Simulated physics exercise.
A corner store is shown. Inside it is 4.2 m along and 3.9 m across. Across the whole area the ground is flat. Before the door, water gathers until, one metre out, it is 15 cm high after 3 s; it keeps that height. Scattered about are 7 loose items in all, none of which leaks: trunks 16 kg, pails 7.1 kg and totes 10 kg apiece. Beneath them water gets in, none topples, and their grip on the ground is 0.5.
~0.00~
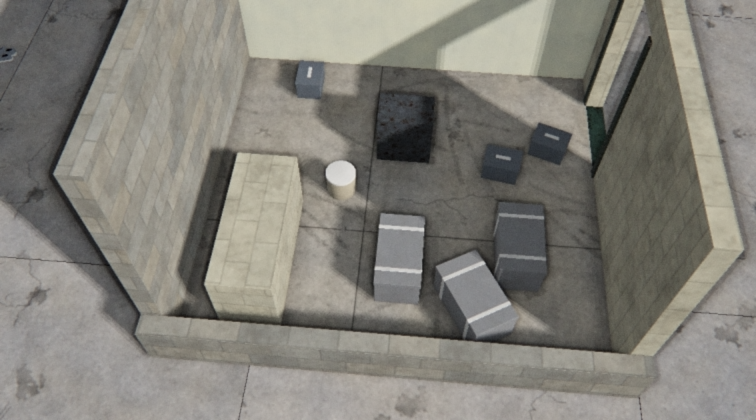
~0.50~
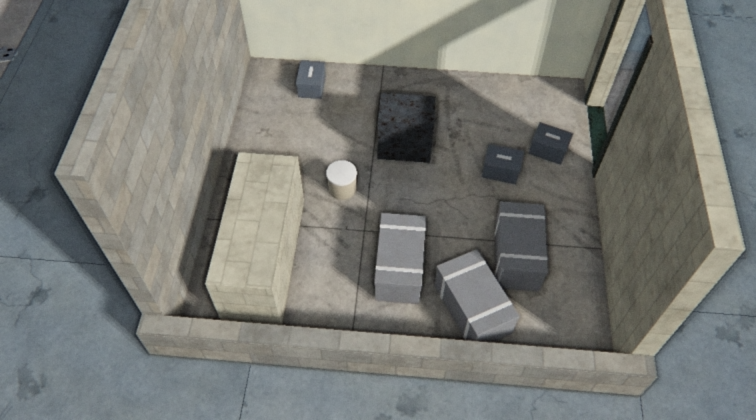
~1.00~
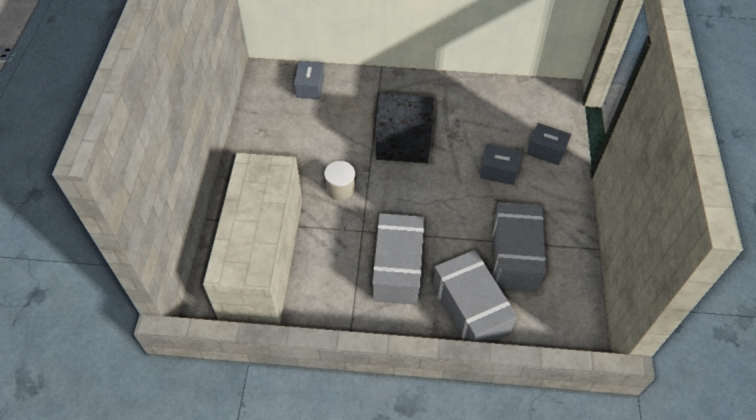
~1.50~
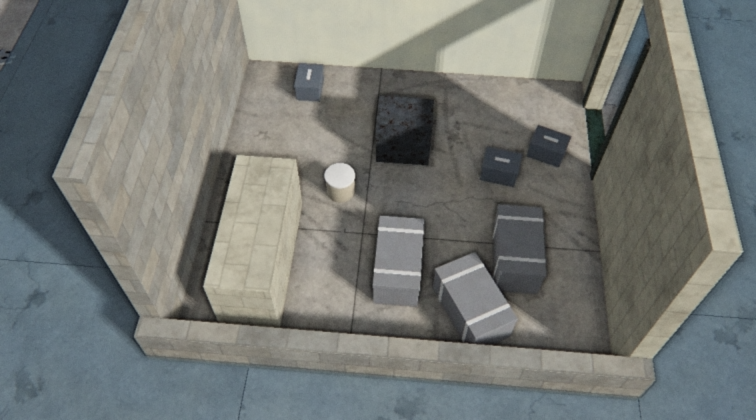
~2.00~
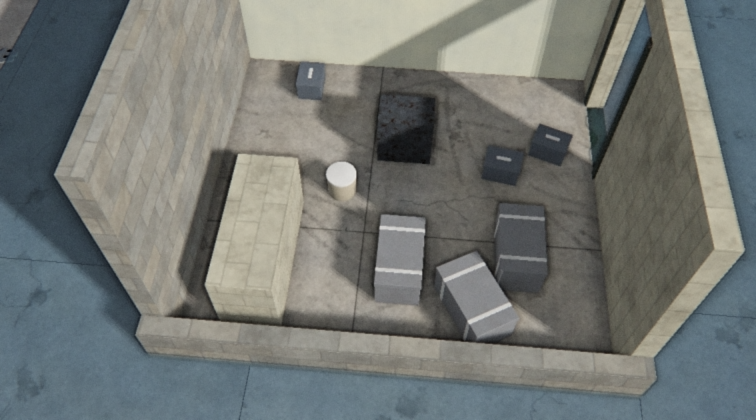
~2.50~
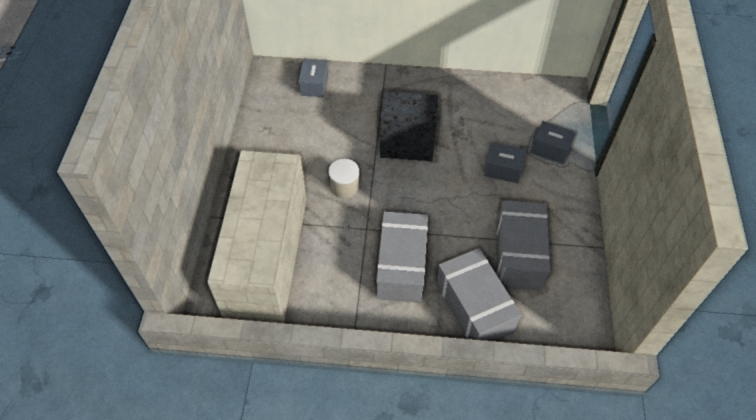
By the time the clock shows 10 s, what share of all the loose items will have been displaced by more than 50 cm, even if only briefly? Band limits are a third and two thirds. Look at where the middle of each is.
Watching this, the moved portion will fall short of a third.
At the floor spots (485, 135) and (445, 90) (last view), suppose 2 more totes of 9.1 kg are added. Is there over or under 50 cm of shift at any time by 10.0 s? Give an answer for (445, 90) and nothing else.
Here it's too far.
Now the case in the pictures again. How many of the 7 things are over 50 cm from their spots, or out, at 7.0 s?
At that time I count 0.
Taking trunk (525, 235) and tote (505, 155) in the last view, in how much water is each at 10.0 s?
Around 3 cm and 2 cm.
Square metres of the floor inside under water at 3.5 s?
Some 2.5 m2 of it.
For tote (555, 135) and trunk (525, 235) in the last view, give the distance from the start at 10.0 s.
In that order: 30 cm, 0 cm.
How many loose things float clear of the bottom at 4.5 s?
Of them, 0.
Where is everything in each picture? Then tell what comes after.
In the first frame, a trunk at (400, 249) rests on the ground; a trunk at (476, 291) rests on the ground; 0.0 m2 under water; 0 of 7 have shifted.
In the second frame, a trunk at (401, 248) rests on the ground; a trunk at (477, 291), on the bottom; 0.0 m2 under water; 0 of 7 have shifted.
In the third frame, a trunk at (399, 249) rests on the ground; a trunk at (475, 291), on the bottom; 0.0 m2 under water; 0 of 7 have shifted.
In the fourth frame, a trunk at (399, 251) rests on the ground; a trunk at (475, 293) rests on the ground; 0.0 m2 under water; 0 of 7 have shifted.
In the fifth frame, a trunk at (400, 250), on the bottom; a trunk at (477, 292), on the bottom; water covers 0.0 m2; 0 of 7 have shifted.
In the sixth frame, a trunk at (403, 247), on the bottom; a trunk at (479, 289) rests on the ground; 0.4 m2 under water; 0 of 7 have shifted.
After 3.5 s 0 of 7 are over 50 cm from their spots; 0 afloat.
After 4.5 s 0 of 7 are over 50 cm from their spots; 0 afloat.
After 7.0 s 0 of 7 are over 50 cm from their spots; 0 afloat.
After 10.0 s 1 of 7 are over 50 cm from their spots, and 1 have been at some point; 1 afloat.
